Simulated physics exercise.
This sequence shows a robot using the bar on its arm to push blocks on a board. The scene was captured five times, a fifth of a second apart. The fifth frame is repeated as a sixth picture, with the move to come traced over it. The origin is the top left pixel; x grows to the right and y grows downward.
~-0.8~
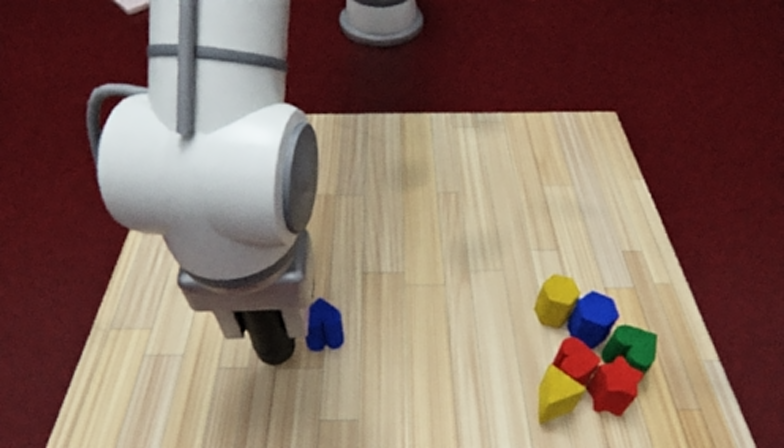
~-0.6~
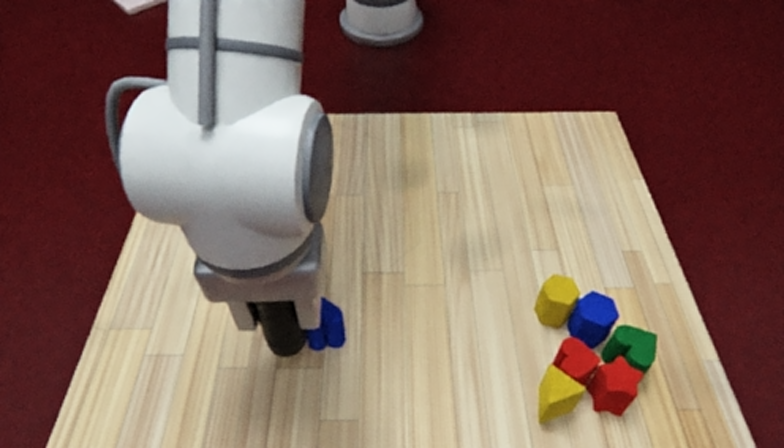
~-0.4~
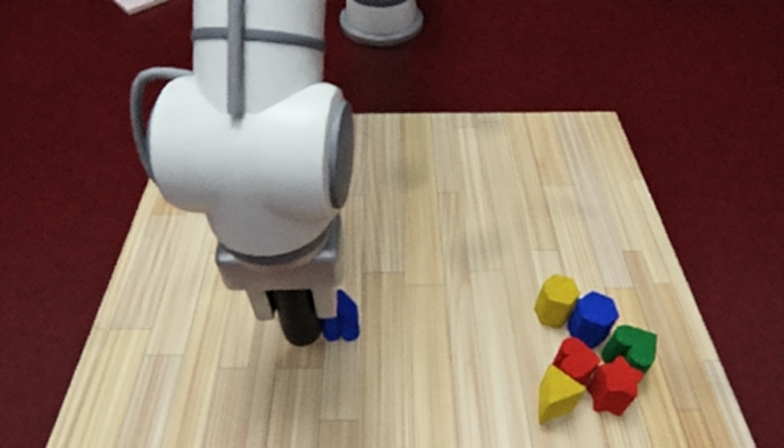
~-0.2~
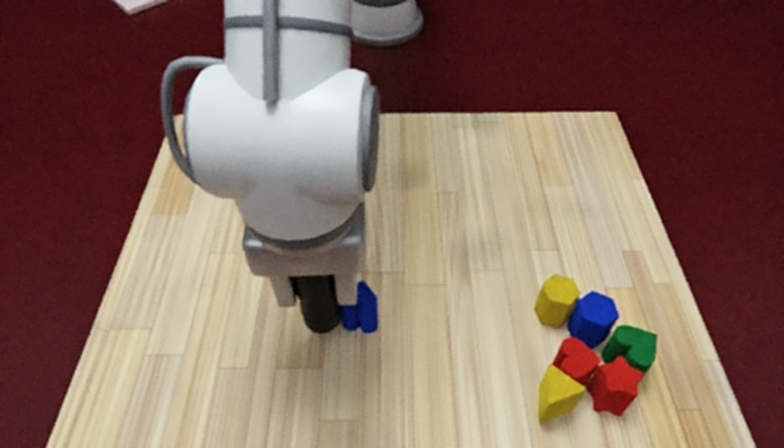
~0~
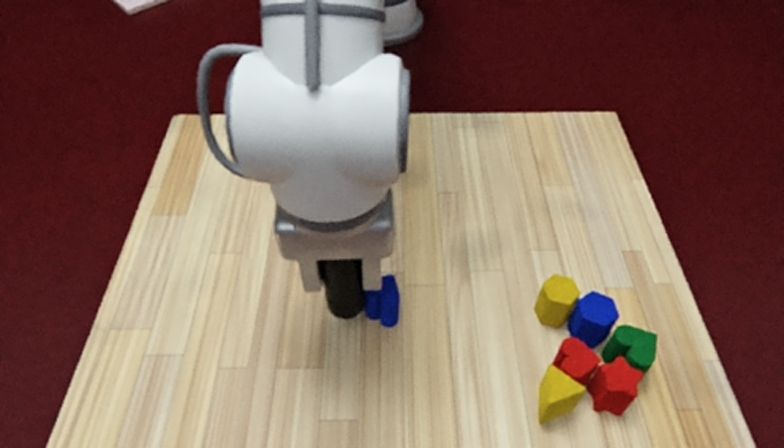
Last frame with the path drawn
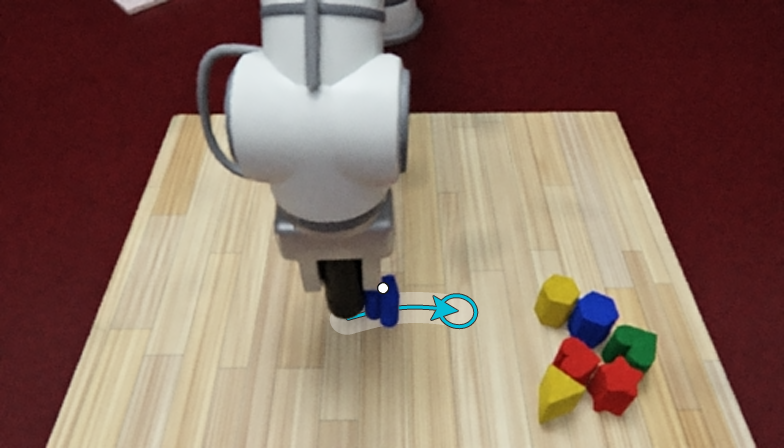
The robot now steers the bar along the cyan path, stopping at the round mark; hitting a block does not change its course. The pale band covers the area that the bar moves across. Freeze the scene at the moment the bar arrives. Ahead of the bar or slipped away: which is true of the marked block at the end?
The marked block is leading.
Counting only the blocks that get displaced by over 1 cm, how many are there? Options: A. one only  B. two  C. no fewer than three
The answer is A.
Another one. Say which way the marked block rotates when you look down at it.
Turns clockwise.
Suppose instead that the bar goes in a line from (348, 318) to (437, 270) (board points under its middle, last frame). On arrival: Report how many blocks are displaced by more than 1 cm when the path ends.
I'd say just one block gets shifted by more than about 1 cm.
The drawn path runs from (348, 318) over (384, 310) and (421, 307) to (458, 311); the dot is on the blue heart block.
On the path given first. One third of the way, bar (385, 295); blue heart block (422, 284), turned 20° clockwise.
Two thirds of the way, bar (422, 293); blue heart block (454, 284), turned 65° clockwise.
At the end, bar (460, 296); blue heart block (493, 287), turned 60° clockwise; yellow hexagon not moved.
